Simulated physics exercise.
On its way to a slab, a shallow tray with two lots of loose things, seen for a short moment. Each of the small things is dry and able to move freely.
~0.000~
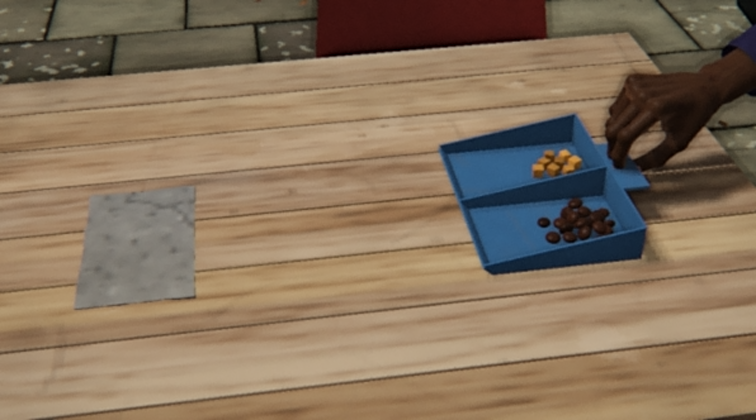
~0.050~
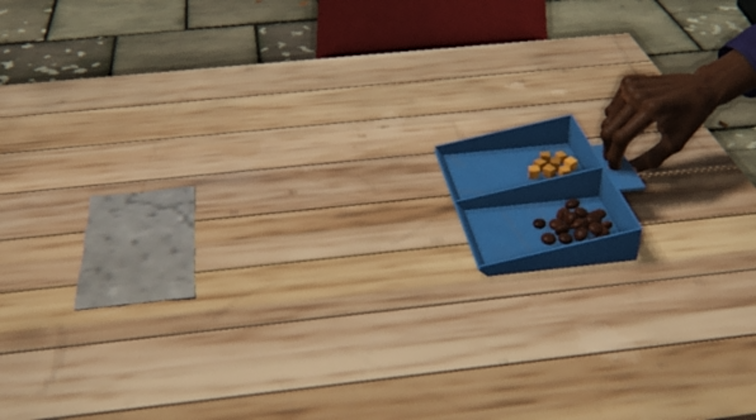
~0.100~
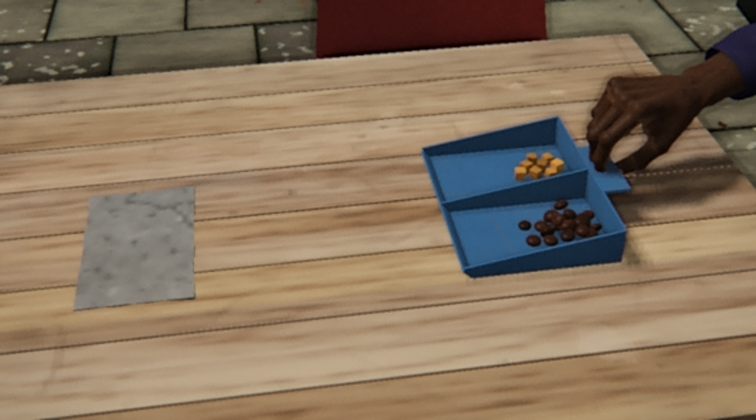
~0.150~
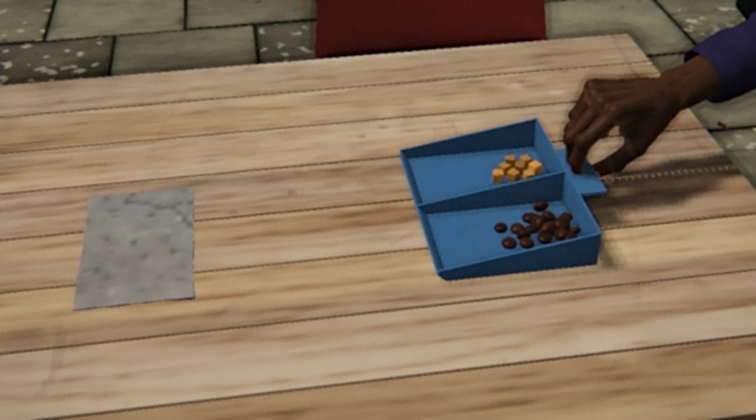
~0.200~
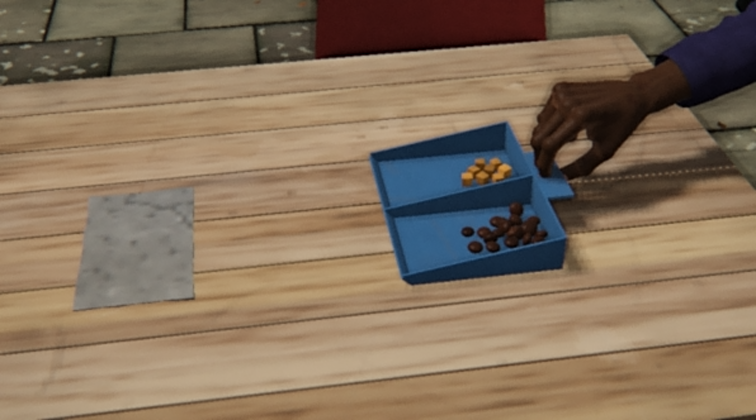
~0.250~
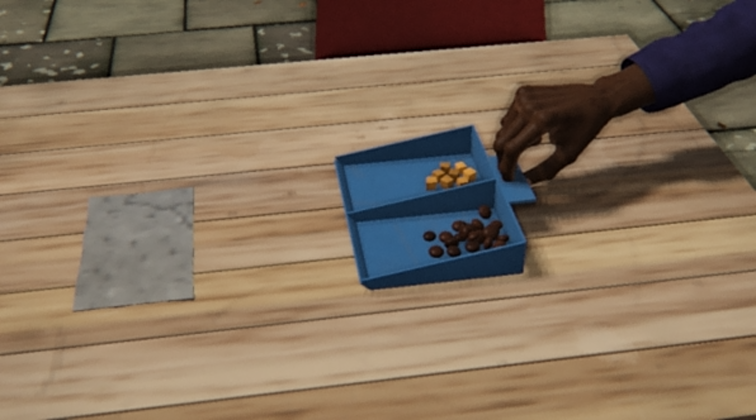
On a wooden table, a hand at the right holds a blue two-part tray of orange-yellow cubes and dark brown pieces, with a grey slab lying to the left. The hand slides the tray leftward, slowly and then faster, narrowing the gap to the slab while the pieces ride along in their separate compartments.
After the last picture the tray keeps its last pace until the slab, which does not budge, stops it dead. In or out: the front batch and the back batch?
Result: Front batch is kept in, back batch is kept in.
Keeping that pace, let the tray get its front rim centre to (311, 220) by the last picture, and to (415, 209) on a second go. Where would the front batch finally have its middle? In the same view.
It would come to rest near (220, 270) the first time and near (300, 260) the second.
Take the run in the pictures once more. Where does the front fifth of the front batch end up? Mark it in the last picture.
Roughly (211, 262) in pixels.
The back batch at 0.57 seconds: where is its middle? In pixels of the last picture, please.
(250, 196), roughly.
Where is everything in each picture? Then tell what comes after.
In the first frame, front rim at (459, 203), at rest; slab at (137, 271); front batch at (574, 224), a few flat chocolate drops; back batch at (559, 164), a few croutons.
In the second frame, front rim at (455, 204), hardly any of the way covered; back batch at (555, 165).
In the third frame, front rim at (441, 206), a small part of the way covered; front batch at (572, 227).
In the fourth frame, front rim at (417, 208), a small part of the way covered; back batch at (520, 169).
In the fifth frame, front rim at (384, 212), about a quarter of the way covered; front batch at (518, 233).
In the sixth frame, front rim at (347, 216), about half of the way covered; slab at (135, 272); front batch at (480, 237); back batch at (454, 176).
Around 0.36 s, tray still sliding, front rim near (272, 224); front batch all inside; back batch all inside.
Around 0.57 s, tray stopped at the slab; front batch all inside, moved towards the front rim; back batch all inside, moved towards the front rim.
Finally (1.3 s), tray stopped at the slab; front batch all inside, moved towards the front rim; back batch all inside, moved towards the front rim.
